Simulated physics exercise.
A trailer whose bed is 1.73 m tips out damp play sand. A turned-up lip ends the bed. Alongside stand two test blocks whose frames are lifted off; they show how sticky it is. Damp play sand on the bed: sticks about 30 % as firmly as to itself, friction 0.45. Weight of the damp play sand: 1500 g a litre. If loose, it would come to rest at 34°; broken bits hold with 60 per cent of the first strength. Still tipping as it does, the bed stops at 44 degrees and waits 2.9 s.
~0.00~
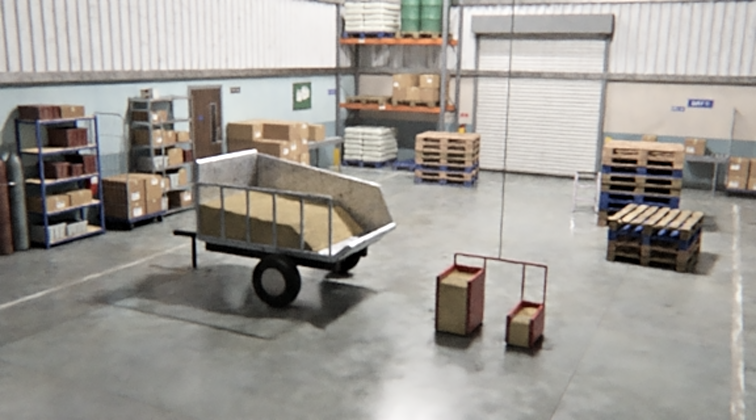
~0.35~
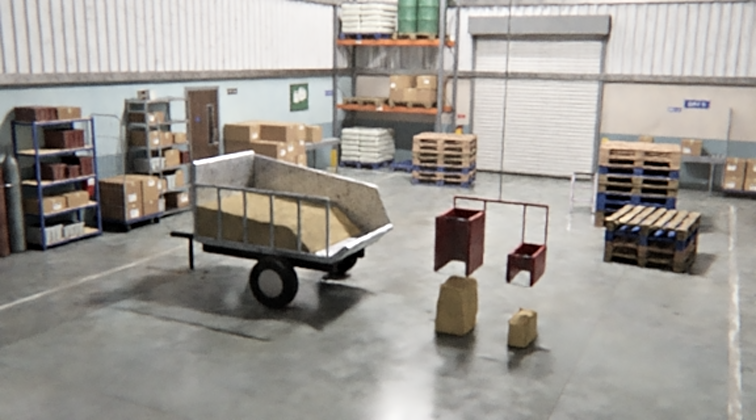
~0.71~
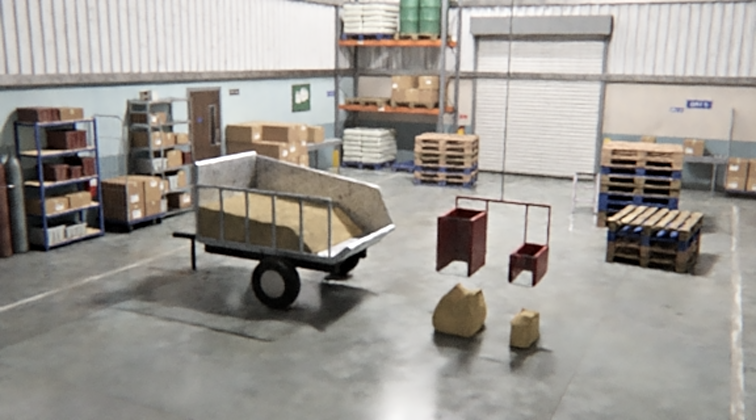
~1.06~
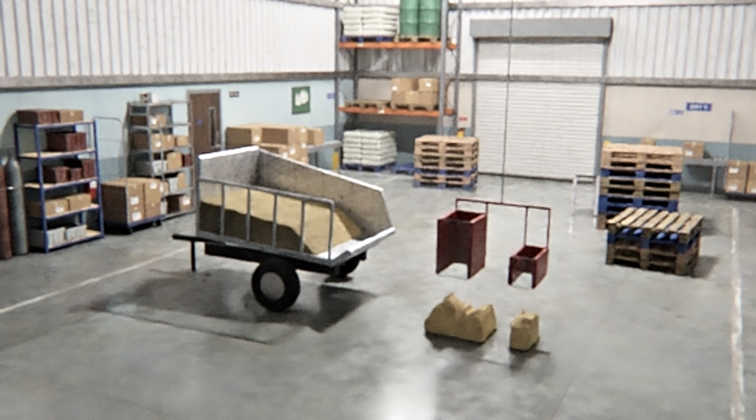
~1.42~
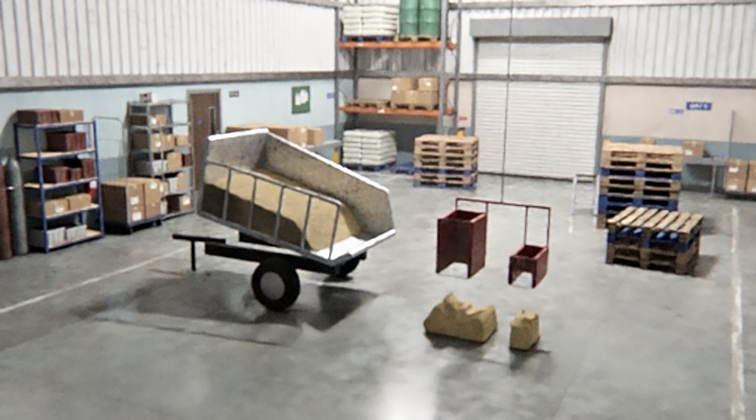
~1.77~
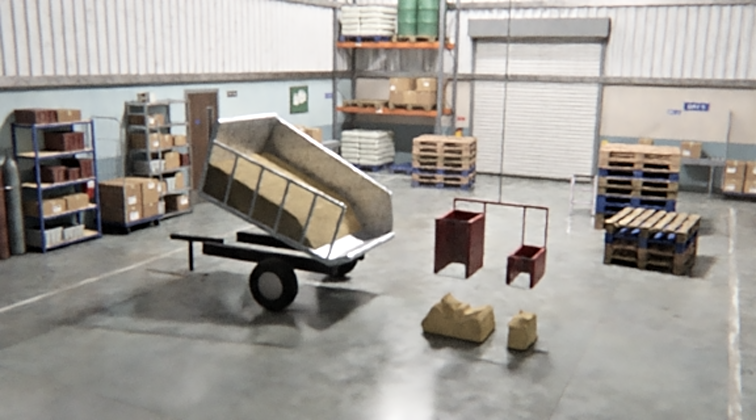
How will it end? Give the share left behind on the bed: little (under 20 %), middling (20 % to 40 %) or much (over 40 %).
The share left behind on the bed is middling, 20 % to 40 %.
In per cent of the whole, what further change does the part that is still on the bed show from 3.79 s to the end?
It changes by about 20 percent of the whole.
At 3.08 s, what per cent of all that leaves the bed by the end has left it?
Close to 0 in a hundred.
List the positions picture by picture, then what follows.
The first frame shows top of the high end at (199, 164), tilt 0 degrees; leading edge of the damp play sand at (314, 251); blocks stand 50 cm, 23 cm (left to right).
The second frame shows top of the high end at (196, 165), tilt 0 degrees; leading edge of the damp play sand at (312, 252); blocks stand 47 cm, 23 cm (left to right).
The third frame shows top of the high end at (198, 166), tilt 0 degrees; leading edge of the damp play sand at (314, 253); blocks stand 38 cm, 23 cm (left to right).
The fourth frame shows top of the high end at (201, 160), tilt 3 degrees; leading edge of the damp play sand at (314, 254); blocks stand 29 cm, 23 cm (left to right).
The fifth frame shows top of the high end at (210, 141), tilt 11 degrees; leading edge of the damp play sand at (314, 251); blocks stand 28 cm, 23 cm (left to right).
The sixth frame shows top of the high end at (220, 124), tilt 19 degrees; leading edge of the damp play sand at (313, 249); blocks stand 28 cm, 23 cm (left to right).
After 2.37 s, the tilt is 32 degrees and 100 % is on the bed.
After 3.08 s, the tilt is 44 degrees and 100 % is on the bed.
After 3.79 s, the tilt is 44 degrees and 50 % is on the bed.
After 4.50 s, the tilt is 44 degrees and 30 % is on the bed.
After 5.94 s, at the end, the tilt is 44 degrees and 28 % is on the bed.
